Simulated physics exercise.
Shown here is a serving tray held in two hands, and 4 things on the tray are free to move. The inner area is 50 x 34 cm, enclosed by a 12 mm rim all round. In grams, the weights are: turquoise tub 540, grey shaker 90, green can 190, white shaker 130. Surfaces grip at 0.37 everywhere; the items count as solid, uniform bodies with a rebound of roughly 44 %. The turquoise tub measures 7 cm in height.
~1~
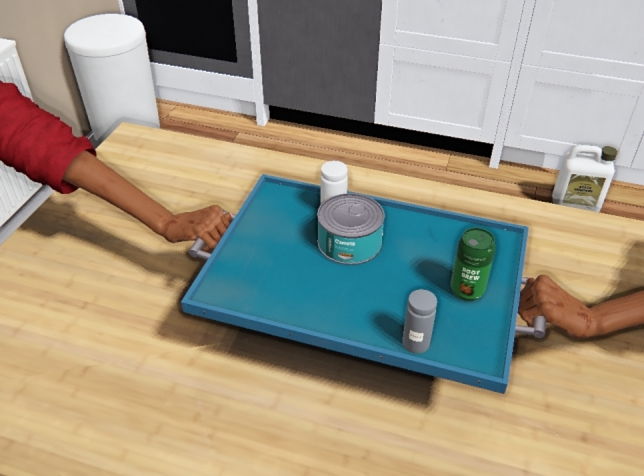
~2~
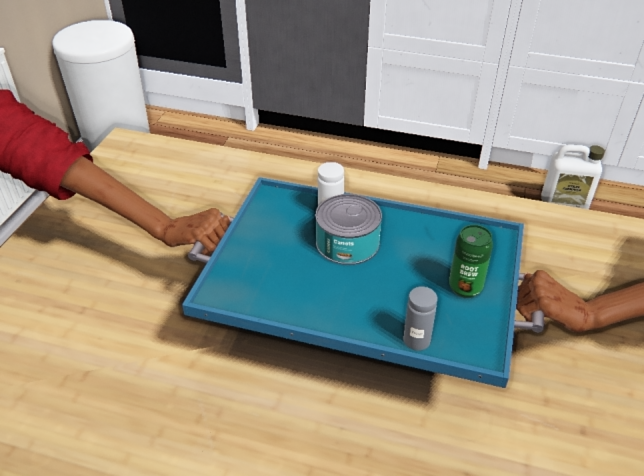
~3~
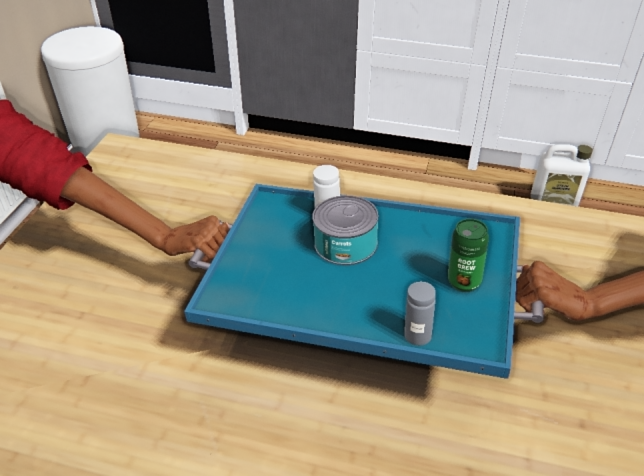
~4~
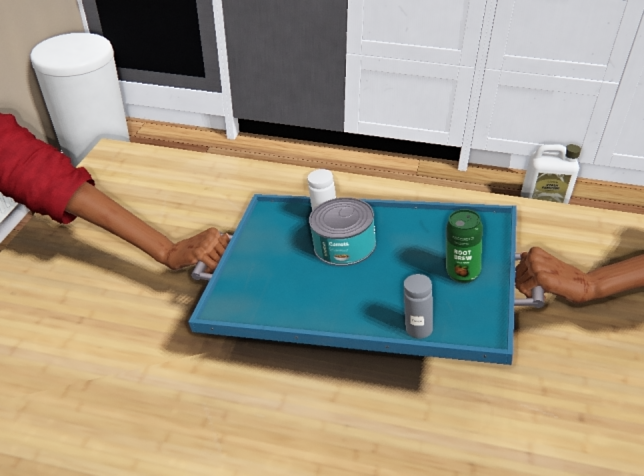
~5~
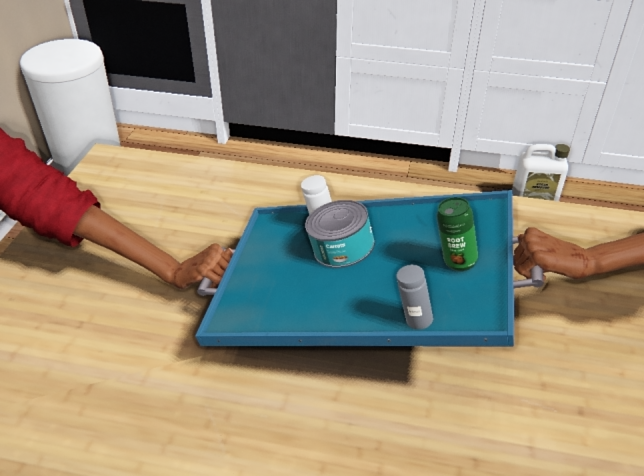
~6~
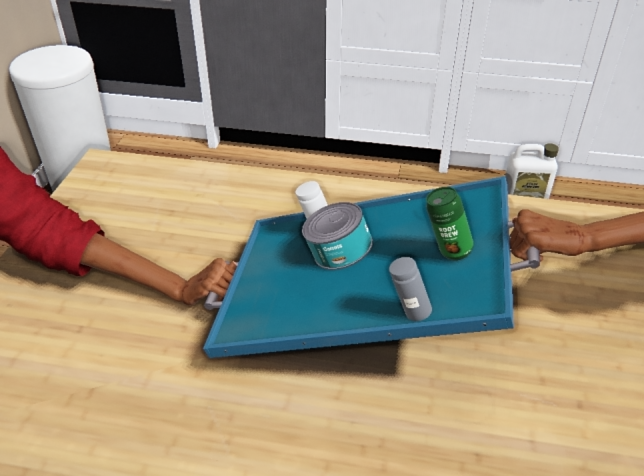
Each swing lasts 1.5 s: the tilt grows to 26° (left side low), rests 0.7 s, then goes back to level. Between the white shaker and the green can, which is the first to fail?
It is the first one.
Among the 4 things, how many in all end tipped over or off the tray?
The answer: 3.
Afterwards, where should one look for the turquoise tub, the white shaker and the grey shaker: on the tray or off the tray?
Afterwards, the turquoise tub stays on its support, the white shaker leaves its support, and the grey shaker leaves its support.
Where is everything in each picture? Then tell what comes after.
The first picture shows tray level; white shaker (334, 190); green can (472, 266).
The second picture shows tray level; turquoise tub (348, 229); grey shaker (420, 319).
The third picture shows tilt 3°, left edge down; turquoise tub (346, 230); grey shaker (420, 314).
The fourth picture shows tilt 7°, left edge down; turquoise tub (343, 231); grey shaker (419, 307).
The fifth picture shows tilt 14°, left edge down; turquoise tub (341, 233); grey shaker (415, 298).
The sixth picture shows tilt 20°, left edge down; green can (450, 225).
Then, 0.80 s after the last picture, tilt 26°, left edge down; white shaker now off the tray; green can slid 25 cm near (312, 250); turquoise tub slid 15 cm.
Then, 1.40 s after the last picture, tilt 25°, left edge down; grey shaker and green can now off the tray; turquoise tub slid 15 cm.
At rest, off the tray, grey shaker, green can and white shaker; not toppled but over 5 cm from the start, turquoise tub. Seen from the same camera at the end, white shaker near (185, 252), green can near (161, 375). White shaker went 0.74 s after the last picture; green can went 1.30 s after the last picture.
